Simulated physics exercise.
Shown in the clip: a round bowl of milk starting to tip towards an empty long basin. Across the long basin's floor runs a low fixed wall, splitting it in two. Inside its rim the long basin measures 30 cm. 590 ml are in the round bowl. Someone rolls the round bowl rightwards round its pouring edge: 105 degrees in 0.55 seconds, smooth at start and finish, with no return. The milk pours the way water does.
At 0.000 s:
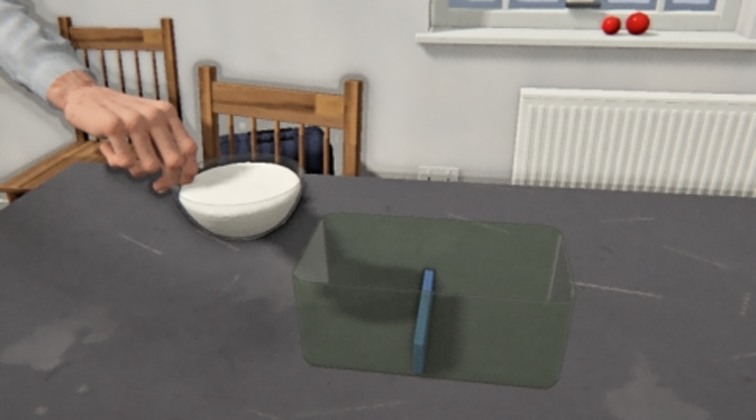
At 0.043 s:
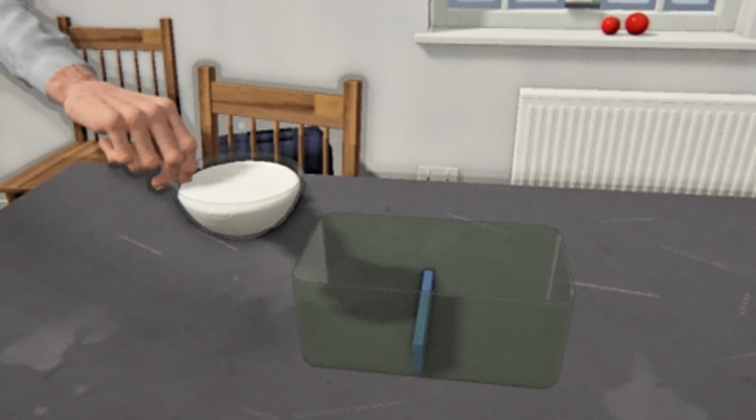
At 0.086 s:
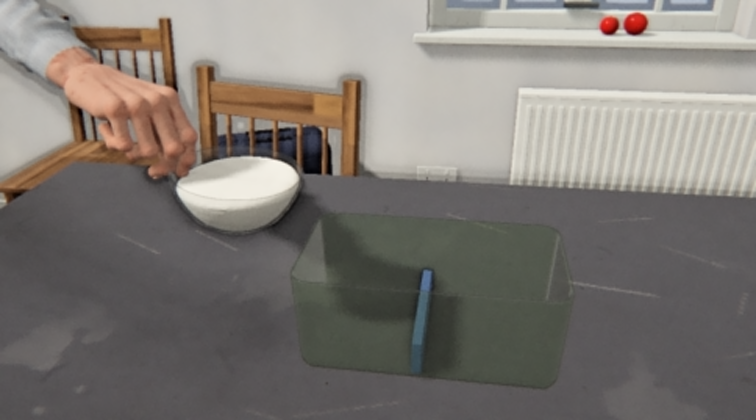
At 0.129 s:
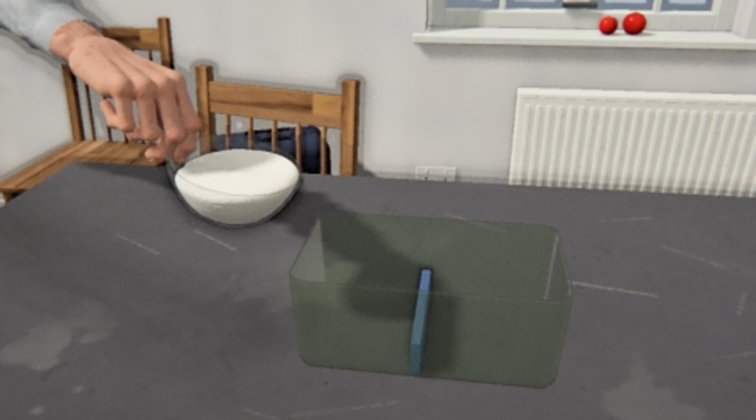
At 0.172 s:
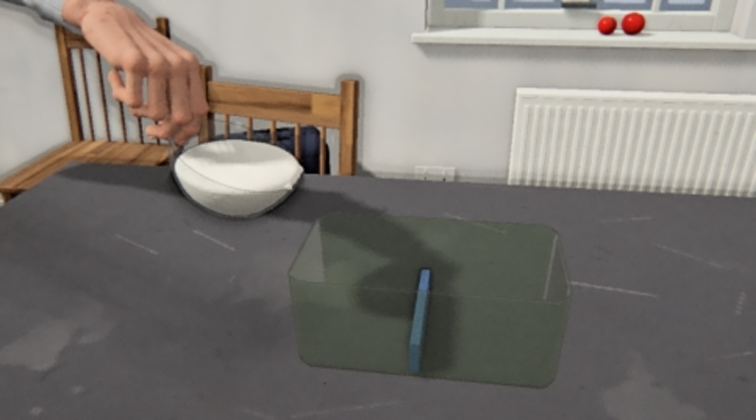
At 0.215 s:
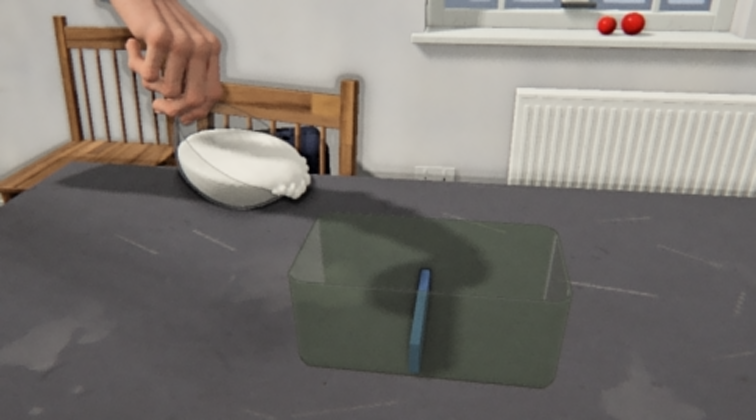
On a dark table in a room with wooden chairs, a hand tilted a round bowl of milk rightwards, slowly then further, until the milk began to run over its edge near an empty, divided basin.
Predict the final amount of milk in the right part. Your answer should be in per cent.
The right part ends with roughly 10 per cent.
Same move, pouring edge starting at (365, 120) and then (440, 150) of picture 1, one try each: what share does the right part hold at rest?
I'd say 70 percent on the first go, 55 percent on the next.
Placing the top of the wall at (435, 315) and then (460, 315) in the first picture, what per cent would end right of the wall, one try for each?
Respectively close to 20 and 20 %.
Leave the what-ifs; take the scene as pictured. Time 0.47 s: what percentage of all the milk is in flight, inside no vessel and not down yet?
Some 58 % is the figure.
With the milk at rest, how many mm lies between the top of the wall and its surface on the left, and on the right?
It's around 20 mm on the left side and around 42 mm on the right side.
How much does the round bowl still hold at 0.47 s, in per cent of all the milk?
Close to 14 percent of the liquid remains at that time.
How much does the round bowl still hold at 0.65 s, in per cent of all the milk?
Share remaining: Approx. 0 %.
Then, 0.47 s in, the tilt is 99° and 14 per cent is still to pour, 28 is left of the wall and 0 right of it.
Then, 0.65 s in, the tilt is 105° and 0 per cent is still to pour, 93 is left of the wall and 3 right of it.
Then, 0.84 s in, the tilt is 105° and 0 per cent is still to pour, 88 is left of the wall and 6 right of it.
Then, 1.05 s in, the tilt is 105° and 0 per cent is still to pour, 86 is left of the wall and 9 right of it.
Finally, 85 per cent lies left of the wall, 10 right of it and 5 outside.
